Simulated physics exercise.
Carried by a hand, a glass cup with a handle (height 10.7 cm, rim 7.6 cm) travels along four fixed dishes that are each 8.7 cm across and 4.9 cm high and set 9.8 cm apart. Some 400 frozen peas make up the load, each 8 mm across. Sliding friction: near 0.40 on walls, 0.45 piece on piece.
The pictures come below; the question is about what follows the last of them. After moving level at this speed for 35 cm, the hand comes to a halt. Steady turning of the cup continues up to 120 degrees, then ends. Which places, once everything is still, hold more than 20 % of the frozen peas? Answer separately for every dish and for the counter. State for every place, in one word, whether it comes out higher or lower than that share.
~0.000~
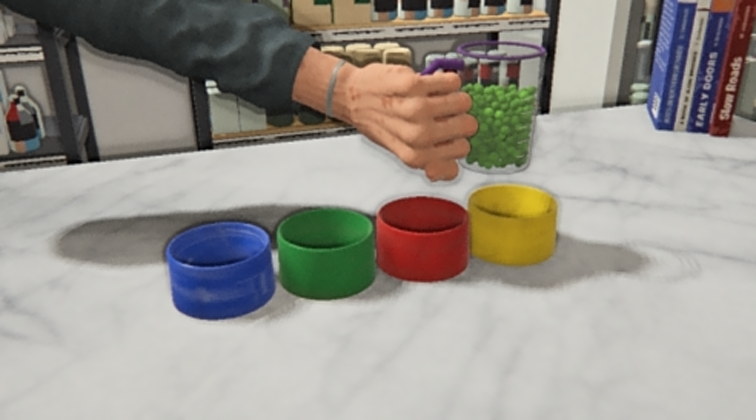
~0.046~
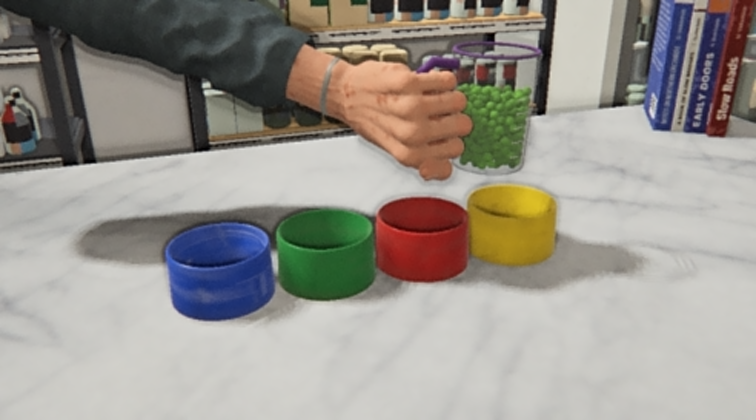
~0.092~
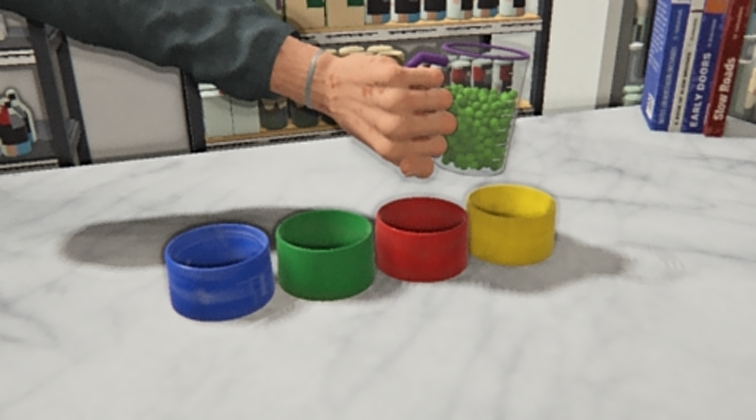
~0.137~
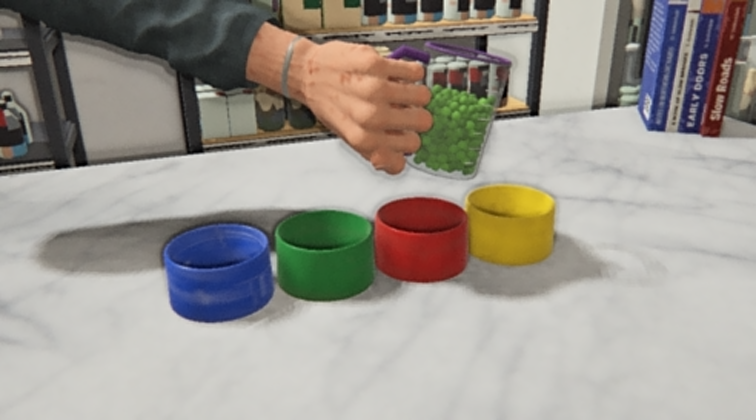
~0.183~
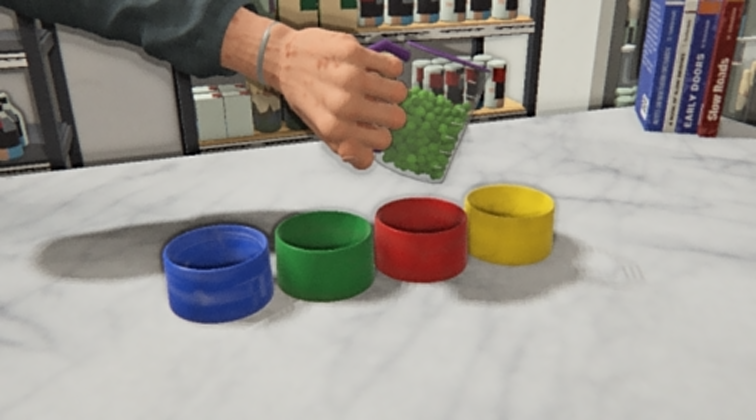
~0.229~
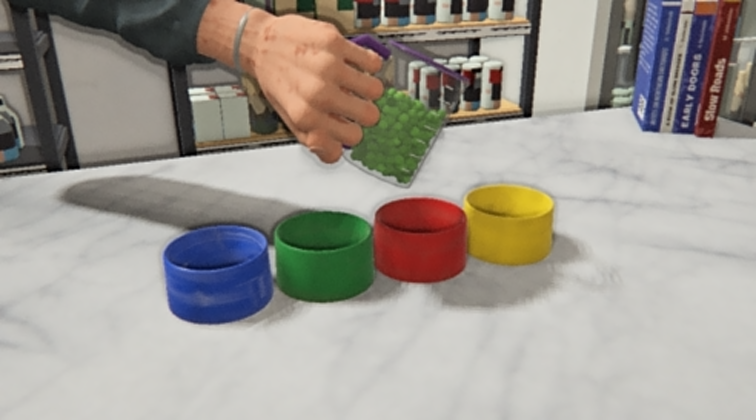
Red: Lower, blue: Higher, green: Lower, yellow: Lower, counter: Lower.
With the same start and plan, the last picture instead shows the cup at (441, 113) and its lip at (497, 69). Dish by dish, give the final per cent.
It'd finish with red at 0, blue at 90, green at 0 and yellow at 0.
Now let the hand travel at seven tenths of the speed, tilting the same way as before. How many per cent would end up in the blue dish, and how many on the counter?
Then the blue dish gets 90 and the counter 10.
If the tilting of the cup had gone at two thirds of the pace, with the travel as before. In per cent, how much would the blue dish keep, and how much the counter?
Shares: Blue dish 100, counter 0.
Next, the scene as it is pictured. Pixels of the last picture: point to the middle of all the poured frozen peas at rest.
My guess is close to (217, 266).
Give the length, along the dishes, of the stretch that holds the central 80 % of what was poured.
5 cm.
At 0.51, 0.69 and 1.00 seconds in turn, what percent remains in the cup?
Roughly 100, then 100, then 45.
After 0.51 s, tilt 74 degrees; cup holds 100 %.
After 0.69 s, tilt 104 degrees; cup holds 100 %.
After 1.00 s, tilt 120 degrees; cup holds 45 %, blue 50 %.
At rest (1.8 s), red 0 %, blue 100 %, green 0 %, yellow 0 %, counter 0 %.
